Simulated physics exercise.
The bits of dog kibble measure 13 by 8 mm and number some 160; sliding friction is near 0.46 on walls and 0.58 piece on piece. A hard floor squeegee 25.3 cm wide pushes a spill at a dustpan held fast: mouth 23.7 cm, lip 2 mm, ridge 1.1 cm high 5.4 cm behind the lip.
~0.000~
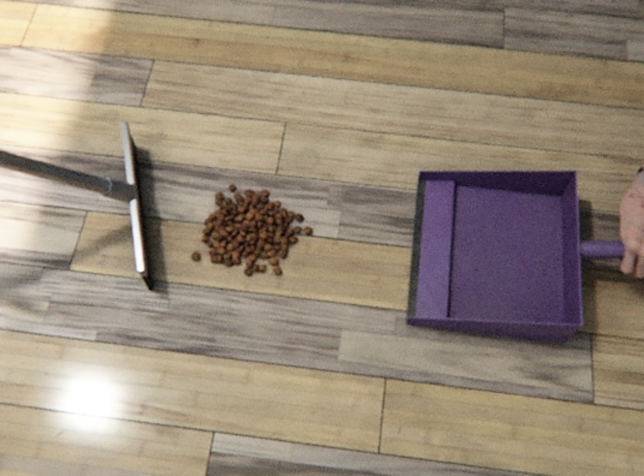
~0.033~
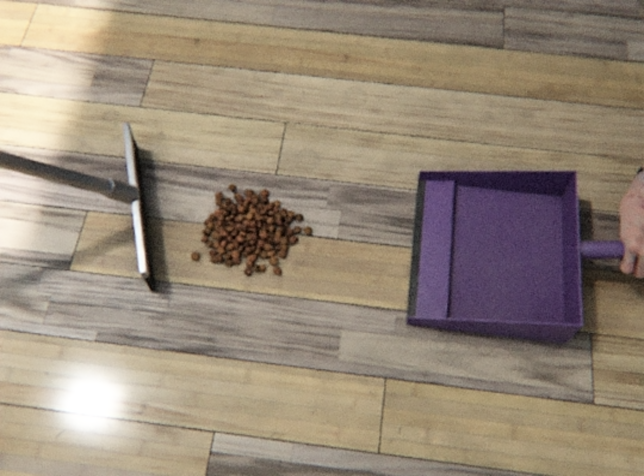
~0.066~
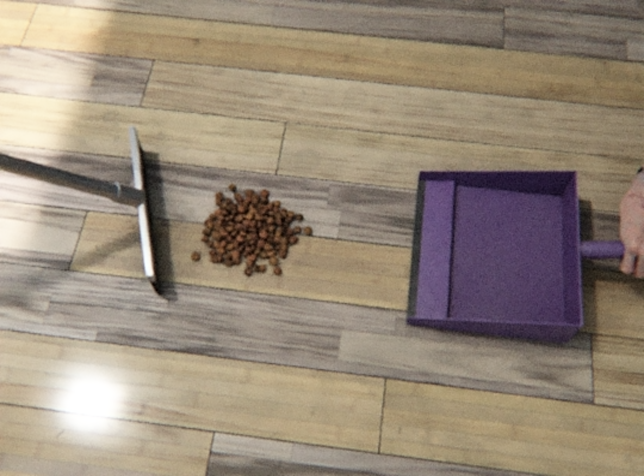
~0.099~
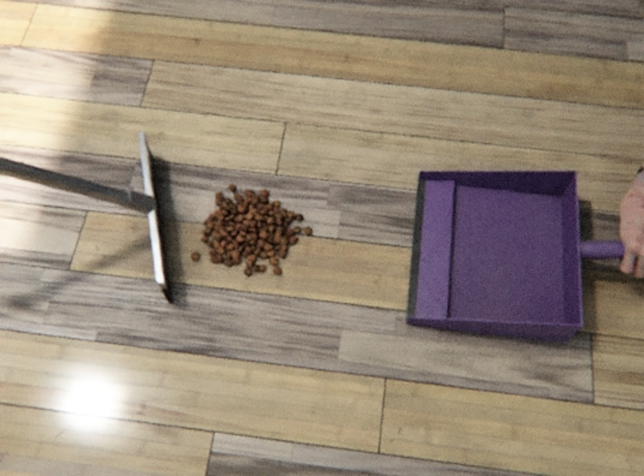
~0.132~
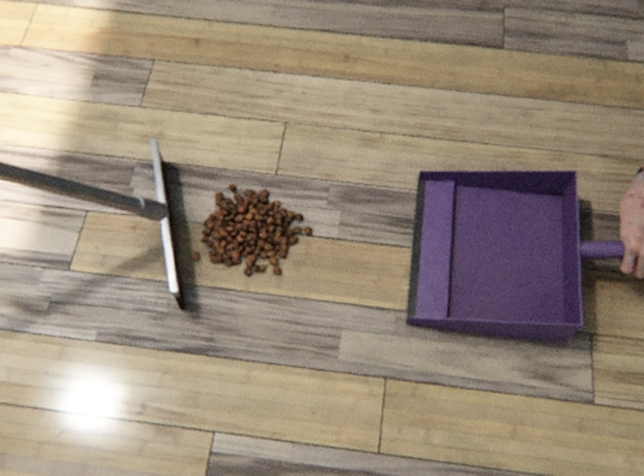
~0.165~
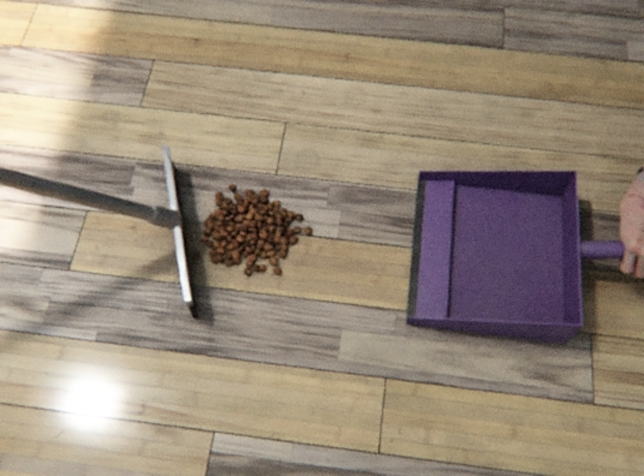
A hand holds a purple dustpan still while a squeegee slides right, nearing small brown pieces.
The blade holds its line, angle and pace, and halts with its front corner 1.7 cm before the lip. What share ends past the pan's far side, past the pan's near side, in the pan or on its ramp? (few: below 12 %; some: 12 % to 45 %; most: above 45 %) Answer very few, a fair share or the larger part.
Past the pan's far side: Very few; past the pan's near side: Very few; in the pan or on its ramp: Very few.
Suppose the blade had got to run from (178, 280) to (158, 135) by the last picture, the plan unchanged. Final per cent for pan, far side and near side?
Pan 0, far 5, near 0.
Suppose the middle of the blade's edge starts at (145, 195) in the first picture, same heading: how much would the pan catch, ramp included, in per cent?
About 0 per cent.
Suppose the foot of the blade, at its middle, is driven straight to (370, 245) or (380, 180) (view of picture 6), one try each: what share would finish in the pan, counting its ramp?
About 5 and 20 per cent.
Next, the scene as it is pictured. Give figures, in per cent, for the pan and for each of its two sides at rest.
Far side 0, near side 5, pan 0.
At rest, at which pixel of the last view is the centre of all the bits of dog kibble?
At about (334, 238).
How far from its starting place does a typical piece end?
Some 10 cm.
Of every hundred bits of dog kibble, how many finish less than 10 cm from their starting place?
Some 50 per cent.
After 0.39 s, middle of the blade 20 cm from the lip; 0 % over the lip, far side 0 %, near side 0 %.
After 0.54 s, middle of the blade 10 cm from the lip; 0 % over the lip, far side 0 %, near side 0 %.
After 0.81 s, middle of the blade 6 cm from the lip; 0 % over the lip, far side 0 %, near side 5 %.
In the end, at 1.2 s, far side 0 %, near side 5 %, pan 0 %, in front of the lip or behind the blade 95 %.
